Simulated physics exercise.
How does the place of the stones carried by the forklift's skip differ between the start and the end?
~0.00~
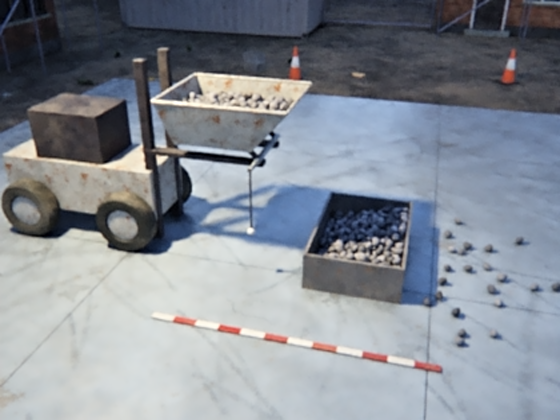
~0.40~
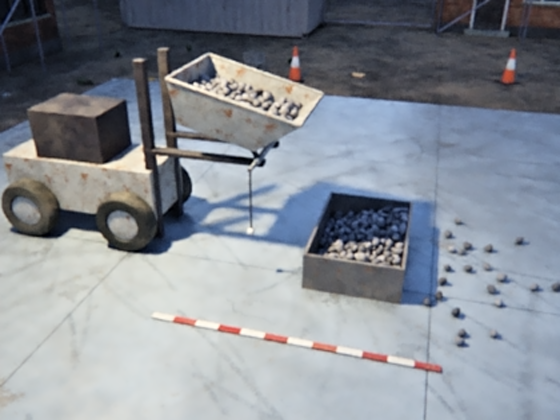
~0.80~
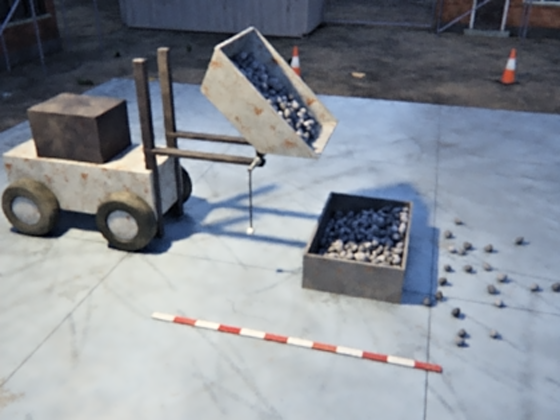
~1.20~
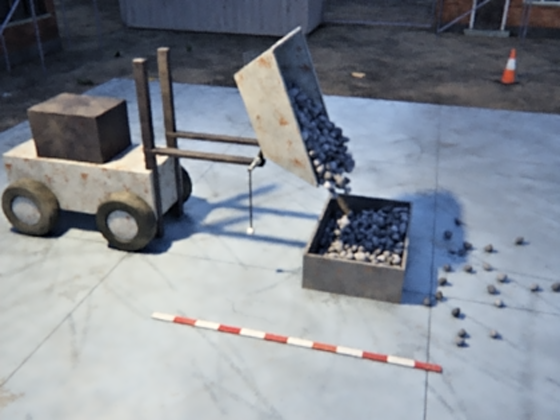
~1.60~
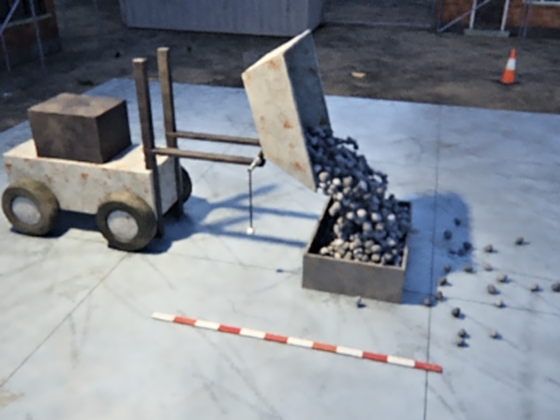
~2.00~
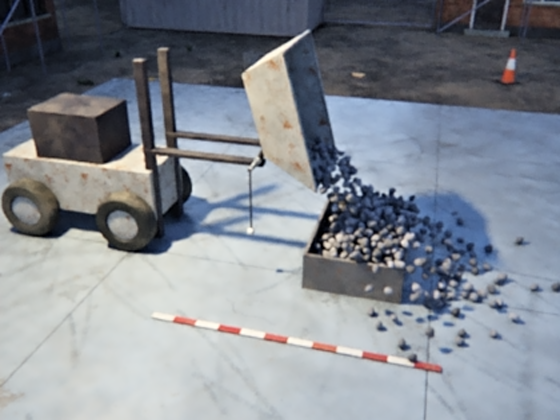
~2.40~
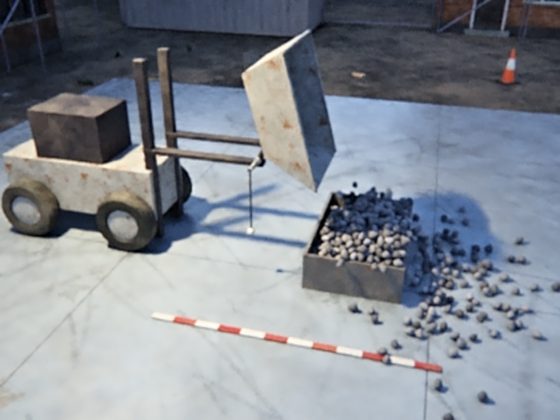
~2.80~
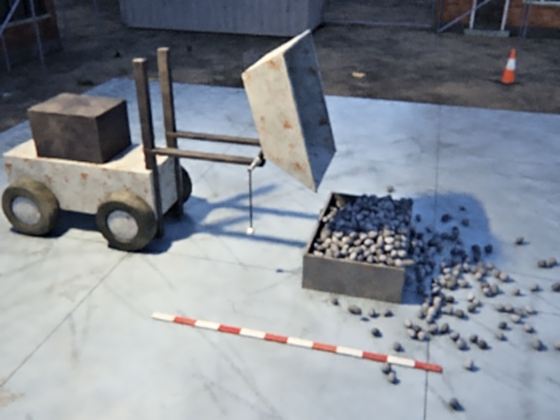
At the start they sit up in the raised skip, and by the end they have moved down and to the right, lying in the heaped bin and scattered on the floor around it.
